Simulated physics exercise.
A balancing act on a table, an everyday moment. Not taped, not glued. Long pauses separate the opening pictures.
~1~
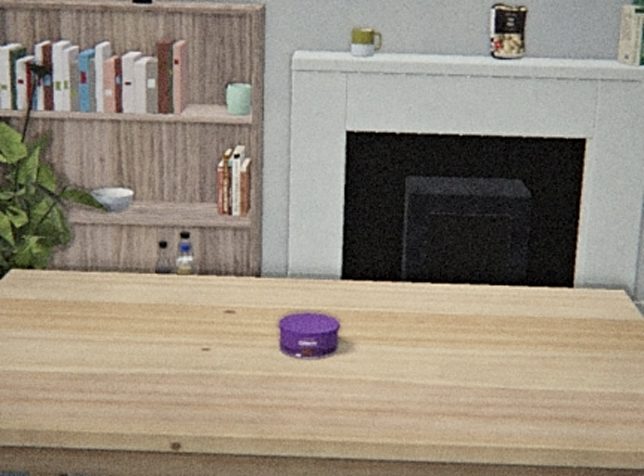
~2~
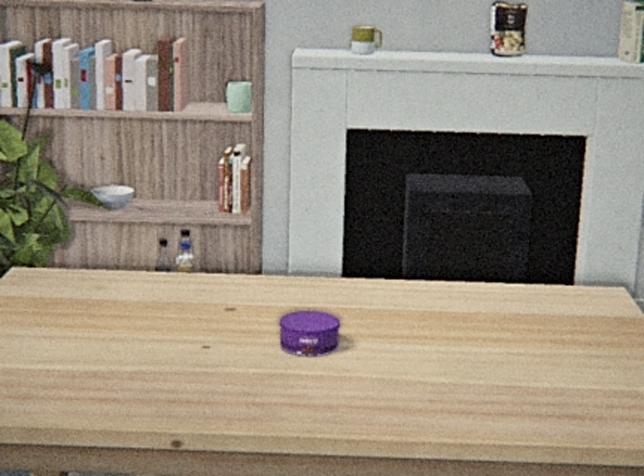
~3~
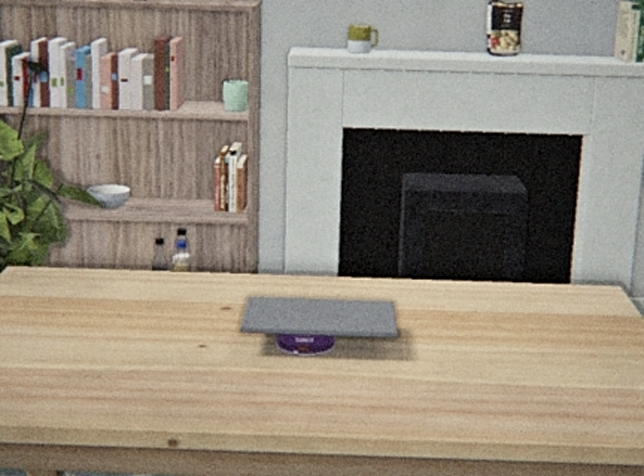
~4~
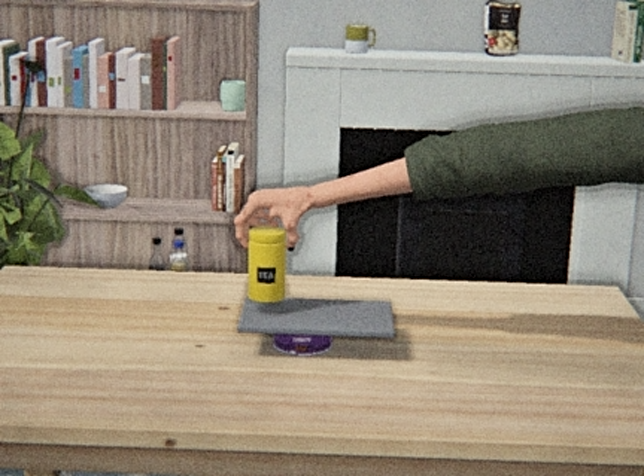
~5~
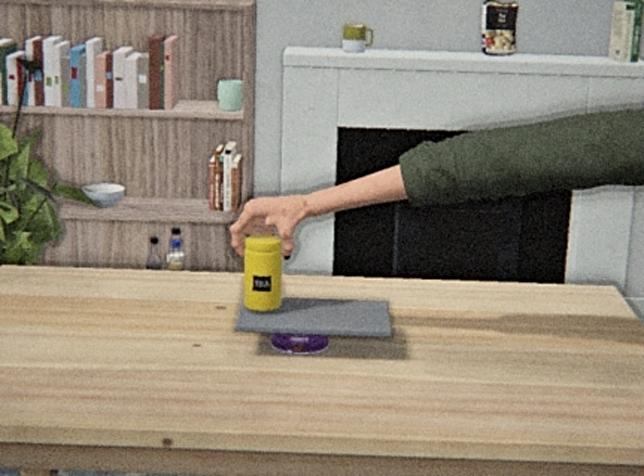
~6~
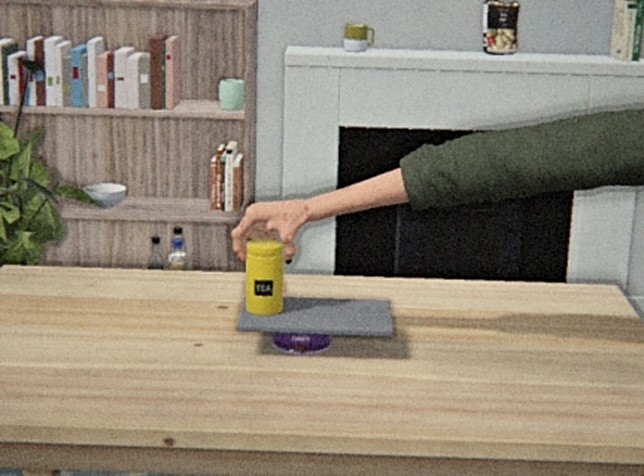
On a wooden table, a grey lid covers a purple tin and a hand lowers a yellow jar onto its left side.
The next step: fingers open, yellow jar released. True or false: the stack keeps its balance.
True.
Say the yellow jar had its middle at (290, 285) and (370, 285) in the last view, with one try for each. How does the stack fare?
In case one it stays upright, while in case two it tumbles.
Then, 0.80 s later than the last frame, all is still.
Then, 1.70 s later than the last frame, yellow jar resting near (264, 277).
When it is over, all 3 as before. End places, in pixels of the last picture, yellow jar near (264, 277). The stack stays up.
